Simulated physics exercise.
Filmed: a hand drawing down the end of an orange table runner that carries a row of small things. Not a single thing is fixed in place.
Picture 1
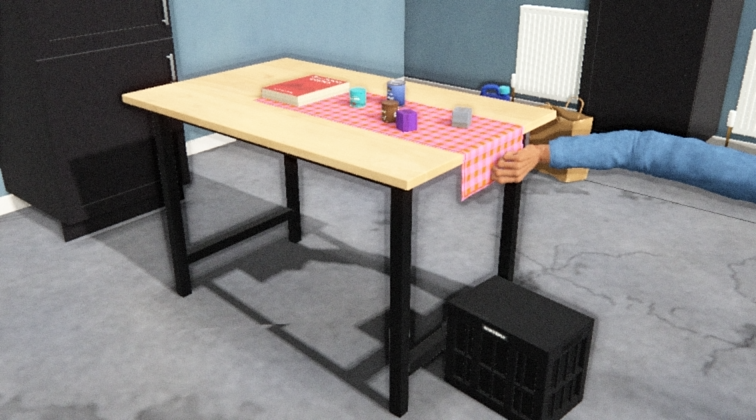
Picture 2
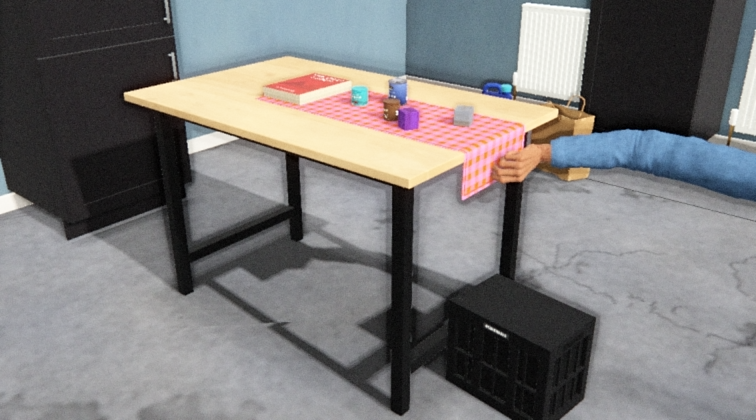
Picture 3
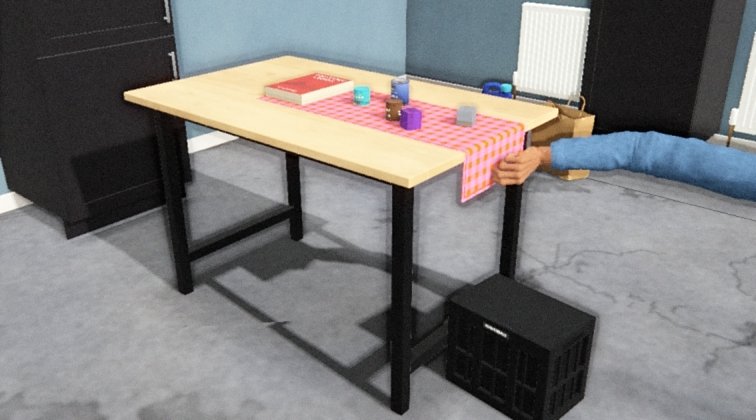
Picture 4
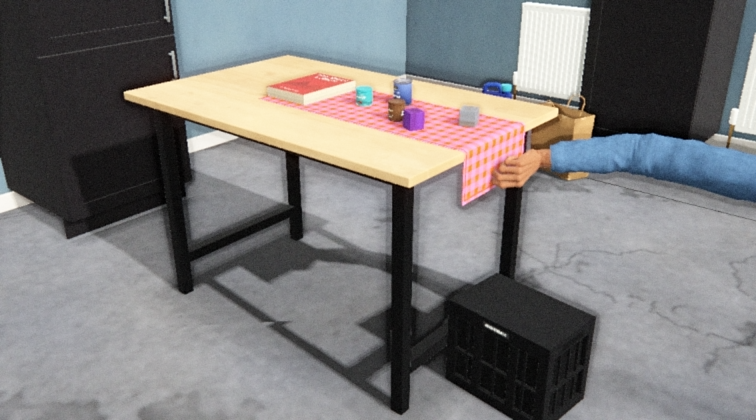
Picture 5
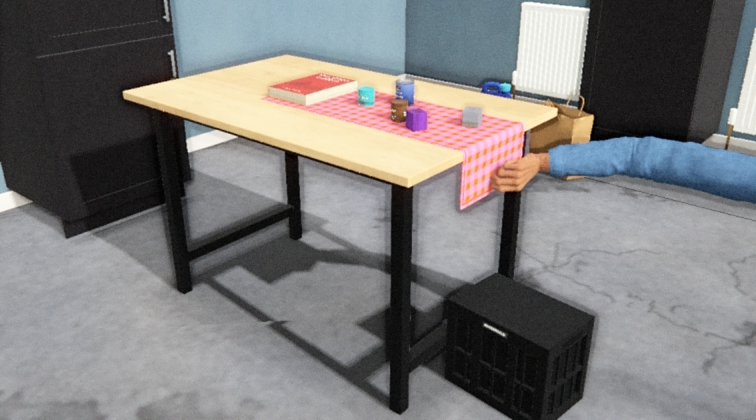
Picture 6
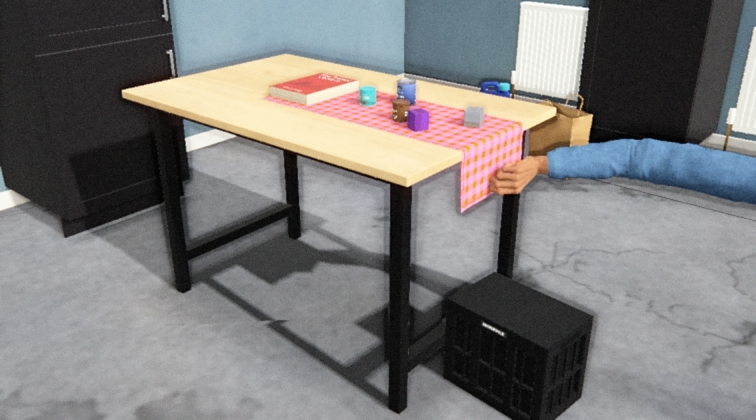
Checked table runner sliding slowly toward the right end of a wooden table, carrying small objects along as a hand draws it down.
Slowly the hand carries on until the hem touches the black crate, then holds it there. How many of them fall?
In all, three slip off.
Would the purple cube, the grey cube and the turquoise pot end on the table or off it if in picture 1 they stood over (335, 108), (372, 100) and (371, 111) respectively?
Purple cube: Stays. Grey cube: Stays. Turquoise pot: Stays.
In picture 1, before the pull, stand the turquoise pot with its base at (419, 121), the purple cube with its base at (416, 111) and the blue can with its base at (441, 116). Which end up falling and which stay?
As for the turquoise pot, it tips off; the purple cube tips off; the blue can tips off.
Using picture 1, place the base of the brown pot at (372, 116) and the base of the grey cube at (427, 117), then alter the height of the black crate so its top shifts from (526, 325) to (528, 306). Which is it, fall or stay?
The brown pot? Safe. The grey cube? Lost.
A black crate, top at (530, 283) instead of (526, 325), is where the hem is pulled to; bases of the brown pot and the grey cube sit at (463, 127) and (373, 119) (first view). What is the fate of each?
As for the brown pot, it leaves the top; as for the grey cube, it stays in place.
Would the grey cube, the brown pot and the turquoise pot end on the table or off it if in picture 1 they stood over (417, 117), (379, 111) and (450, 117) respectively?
Start with the grey cube, which is lost; next the brown pot, which is kept; last the turquoise pot, which is lost.
Soon after, hem near (490, 223); all still up.
Then, hem near (488, 261); grey cube and purple cube gone.
Further on, hem on the crate; grey cube, purple cube and brown pot gone.
At rest, hem on the crate; grey cube, purple cube and brown pot gone. The table loses three.
